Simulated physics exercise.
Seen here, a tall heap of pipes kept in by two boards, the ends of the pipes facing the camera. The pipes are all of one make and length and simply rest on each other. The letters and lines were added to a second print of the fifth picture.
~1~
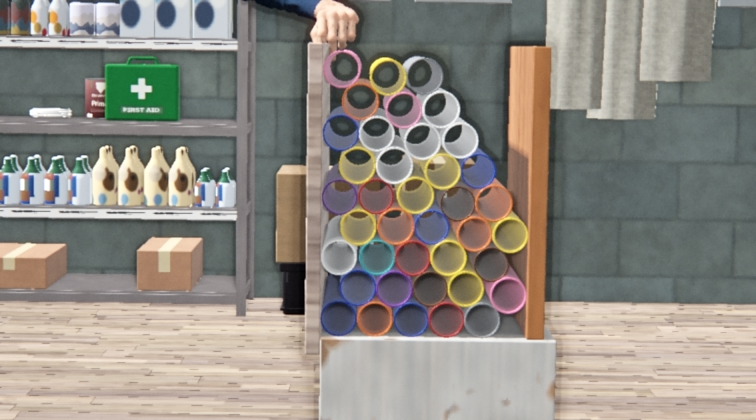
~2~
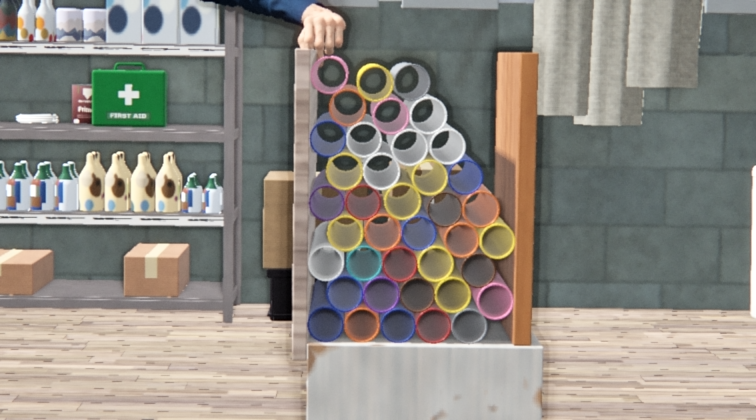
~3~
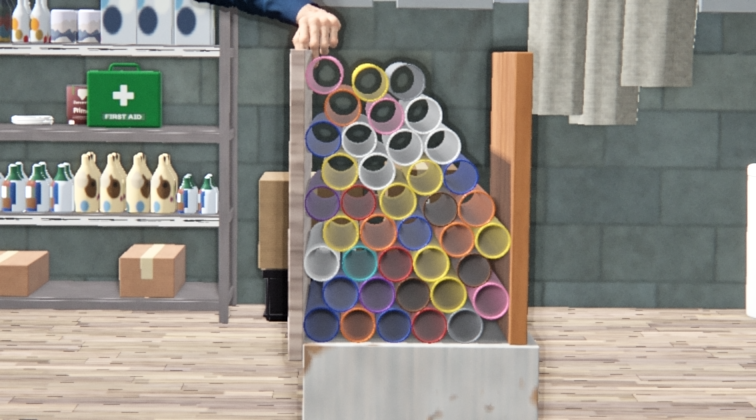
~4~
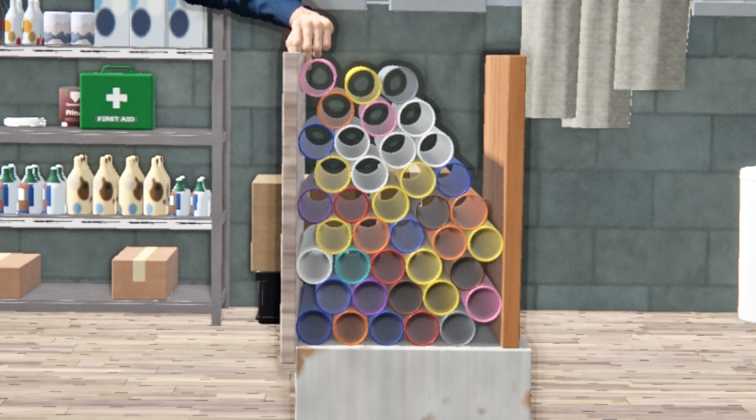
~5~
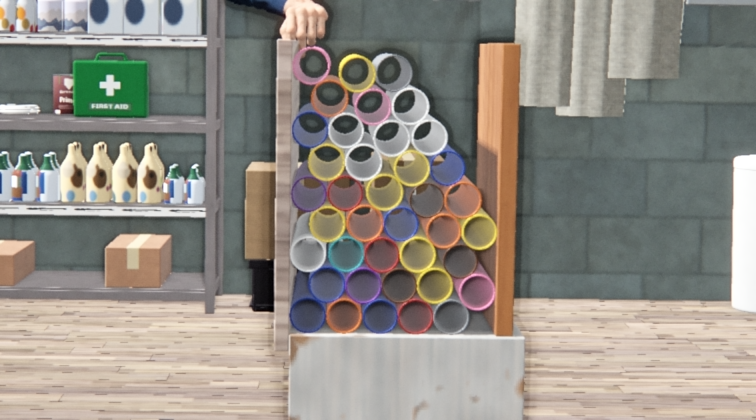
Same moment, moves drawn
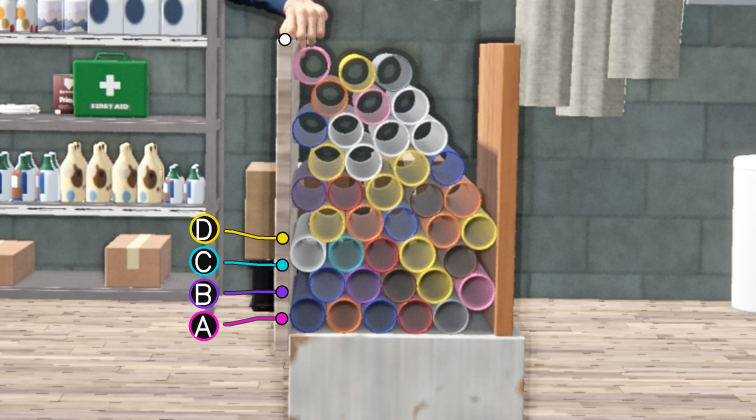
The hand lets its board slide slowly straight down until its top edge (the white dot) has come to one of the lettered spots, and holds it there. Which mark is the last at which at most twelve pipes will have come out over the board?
It can be let down to C.
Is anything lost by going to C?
Yes.
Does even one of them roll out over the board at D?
Yes, at D.
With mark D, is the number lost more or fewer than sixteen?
Fewer than sixteen.
On the marked copy, A at (281, 319); B at (282, 292); C at (282, 265); D at (282, 238); the white dot at (285, 40).
Taking C. A third of the way, top of the board (292, 132).
Two thirds of the way, top of the board (290, 231).
When it is over, top of the board (290, 264), about nine out over the board.
As for the rest, A more than twelve out over the board; B more than twelve out over the board; D about nine out over the board.
